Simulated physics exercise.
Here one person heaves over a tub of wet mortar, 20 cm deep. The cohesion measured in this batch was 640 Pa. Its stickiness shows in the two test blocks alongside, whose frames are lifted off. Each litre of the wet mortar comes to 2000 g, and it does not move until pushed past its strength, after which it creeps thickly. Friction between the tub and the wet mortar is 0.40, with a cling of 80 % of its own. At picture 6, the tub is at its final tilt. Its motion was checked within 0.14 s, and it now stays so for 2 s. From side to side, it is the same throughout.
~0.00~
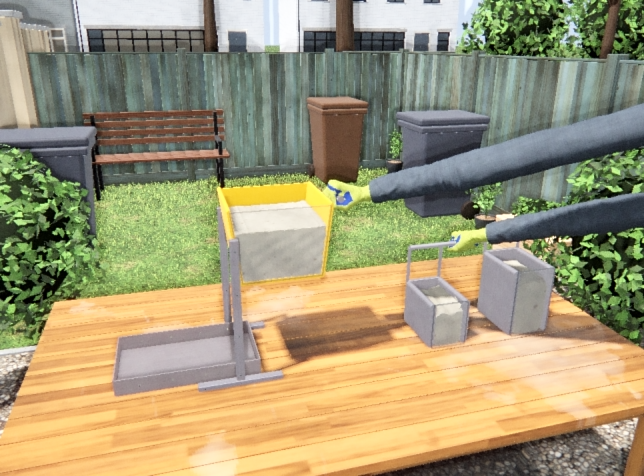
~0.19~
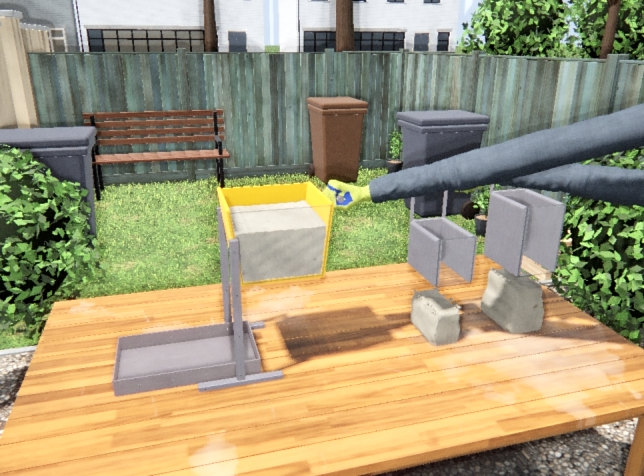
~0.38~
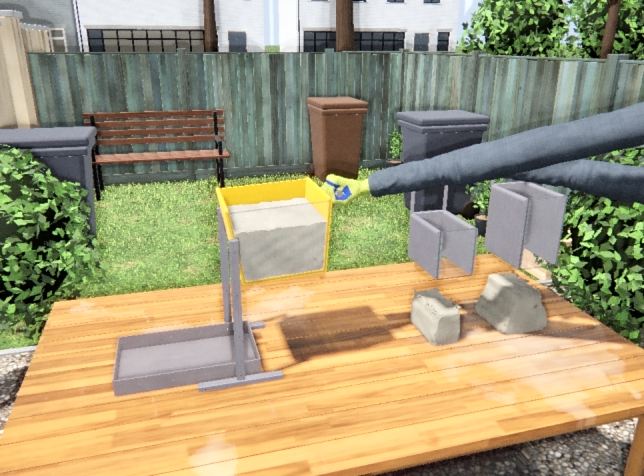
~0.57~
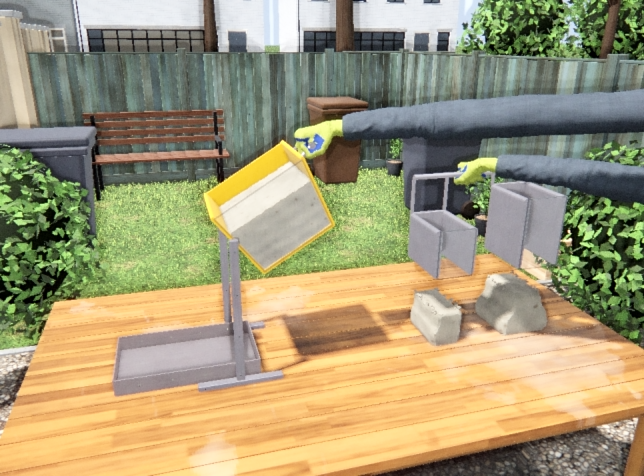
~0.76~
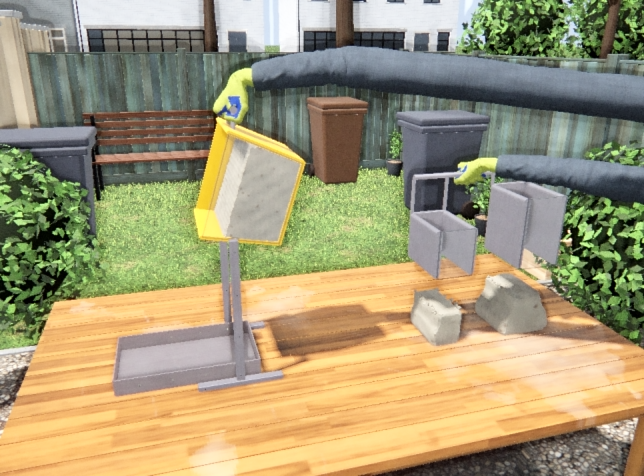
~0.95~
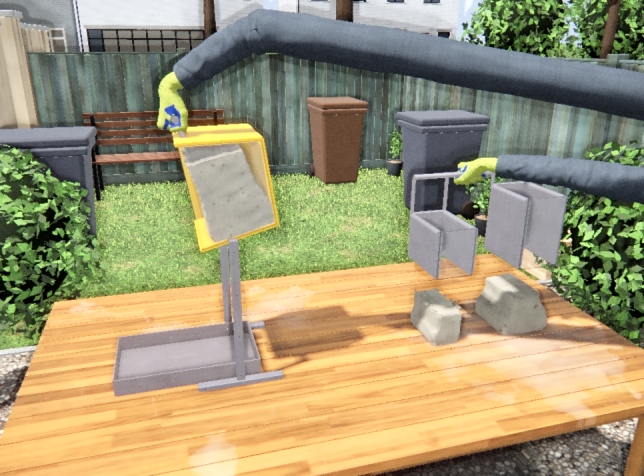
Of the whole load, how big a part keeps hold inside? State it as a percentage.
The part that keeps hold inside is about 30 %.
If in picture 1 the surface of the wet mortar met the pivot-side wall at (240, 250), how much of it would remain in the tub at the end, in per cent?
That works out near 55 %.
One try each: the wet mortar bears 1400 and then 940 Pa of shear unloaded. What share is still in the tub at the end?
20 %, then 35 %.
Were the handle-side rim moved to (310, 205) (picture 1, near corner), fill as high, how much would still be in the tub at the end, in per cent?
Near 40 per cent.
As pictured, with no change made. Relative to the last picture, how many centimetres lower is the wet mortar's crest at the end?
15 cm.
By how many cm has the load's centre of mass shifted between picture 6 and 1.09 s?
Close to 9 centimetres.
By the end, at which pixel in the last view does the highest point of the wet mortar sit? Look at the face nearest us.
About (239, 209).
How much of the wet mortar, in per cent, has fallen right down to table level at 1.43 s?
About 60 per cent.
After 1.09 s, the tub is at 99 degrees and holds 67 %.
After 1.26 s, the tub is at 99 degrees and holds 37 %.
After 1.43 s, the tub is at 99 degrees and holds 36 %.
After 1.60 s, the tub is at 99 degrees and holds 35 %.
After 2.95 s, the tub is at 99 degrees and holds 30 %.
